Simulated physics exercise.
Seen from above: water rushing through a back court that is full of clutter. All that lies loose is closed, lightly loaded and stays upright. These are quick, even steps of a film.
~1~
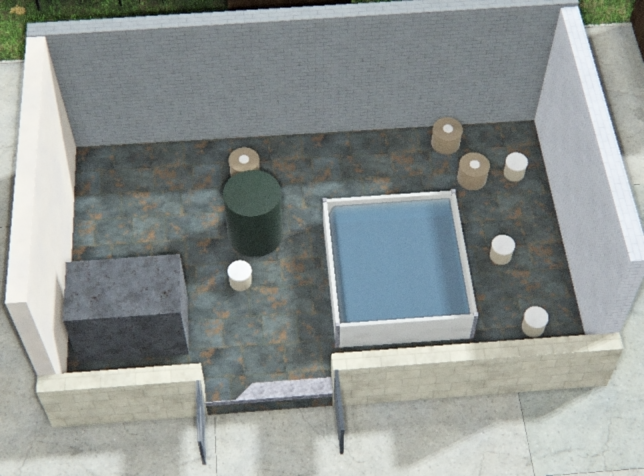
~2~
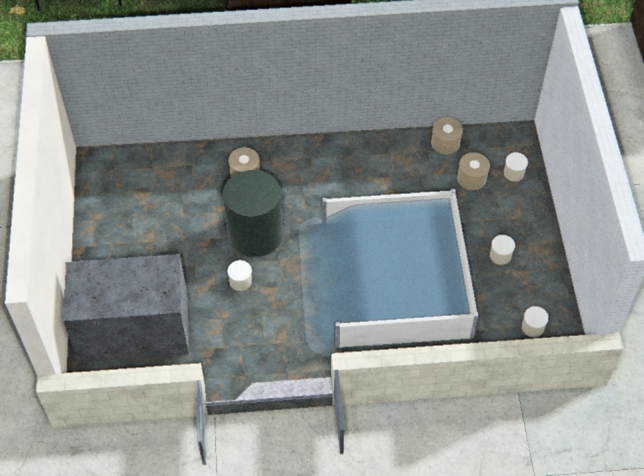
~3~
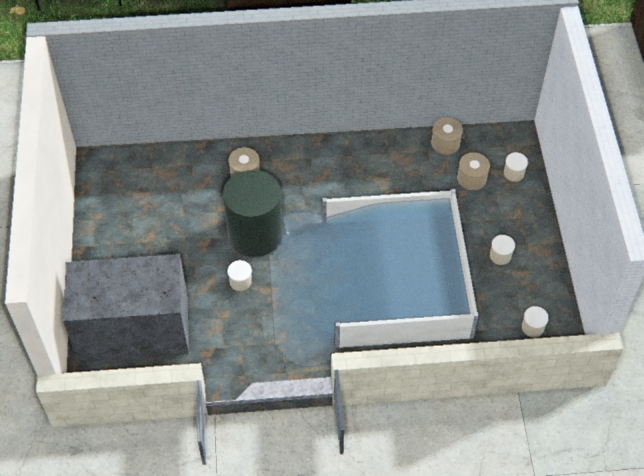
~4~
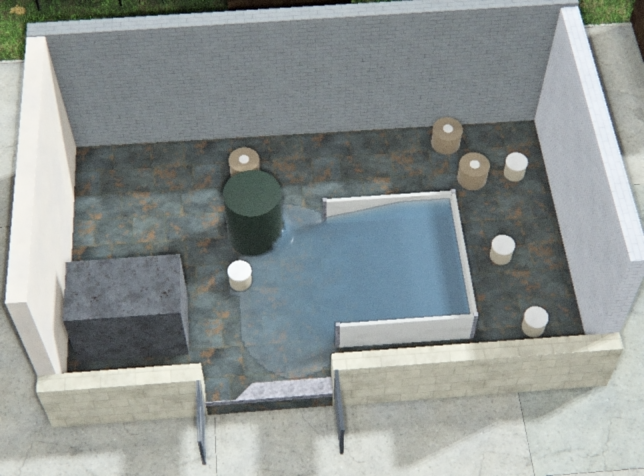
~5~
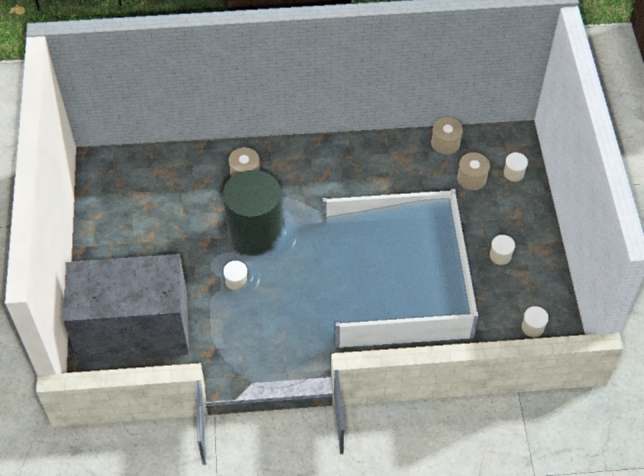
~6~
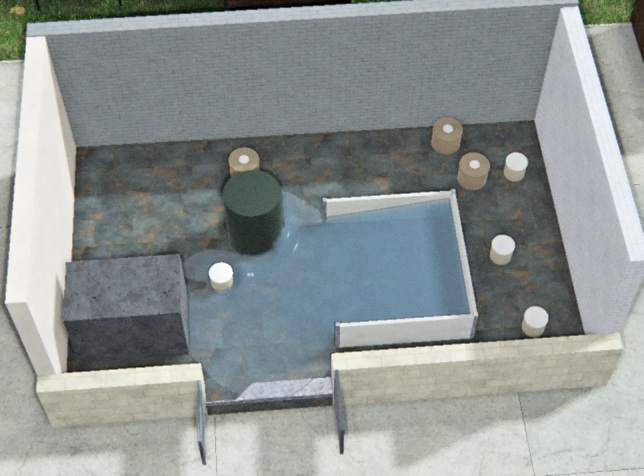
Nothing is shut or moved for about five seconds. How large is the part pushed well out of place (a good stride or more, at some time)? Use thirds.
That comes to less than a third.
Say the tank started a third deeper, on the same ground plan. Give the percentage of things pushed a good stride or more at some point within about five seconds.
Roughly 30 per cent.
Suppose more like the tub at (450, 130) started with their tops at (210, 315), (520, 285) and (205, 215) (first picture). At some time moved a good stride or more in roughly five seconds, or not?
In turn: Moved that far, no, under that.
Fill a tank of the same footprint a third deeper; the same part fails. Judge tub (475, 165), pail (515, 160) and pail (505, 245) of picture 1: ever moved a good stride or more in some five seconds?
In that order: Under that, no, no.
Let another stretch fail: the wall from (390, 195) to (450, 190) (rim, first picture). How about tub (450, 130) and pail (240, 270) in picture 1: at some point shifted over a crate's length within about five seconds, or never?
In turn: Moved that far, never so far.
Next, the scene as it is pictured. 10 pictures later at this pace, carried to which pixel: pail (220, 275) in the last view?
At about (82, 261).
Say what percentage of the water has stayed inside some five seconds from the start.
About 76 per cent.
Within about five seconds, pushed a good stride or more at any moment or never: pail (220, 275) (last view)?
Answer: Yes.
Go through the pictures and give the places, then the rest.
In the first frame, a pail at (239, 270), on the bottom; a pail at (517, 161), on the bottom; 0 of 7 have shifted.
In the second frame, a pail at (239, 270), on the bottom; a pail at (517, 161) rests on the ground; 0 of 7 have shifted.
In the third frame, a pail at (239, 270) rests on the ground; a pail at (517, 161), on the bottom; 0 of 7 have shifted.
In the fourth frame, a pail at (239, 270) rests on the ground; a pail at (517, 161), on the bottom; 0 of 7 have shifted.
In the fifth frame, a pail at (235, 271) rests on the ground, close to its start; a pail at (517, 161) rests on the ground; 1 of 7 have shifted.
In the sixth frame, a pail at (221, 273) rests on the ground, close to its start; a pail at (517, 161) rests on the ground; 1 of 7 have shifted.
A moment on, 1 of 7 are well off their spots; 0 afloat.
Next, 1 of 7 are well off their spots; 1 afloat.
Later, 1 of 7 are well off their spots; 1 afloat.
In the end, 1 of 7 are well off their spots, and 1 have been at some point; 1 afloat.
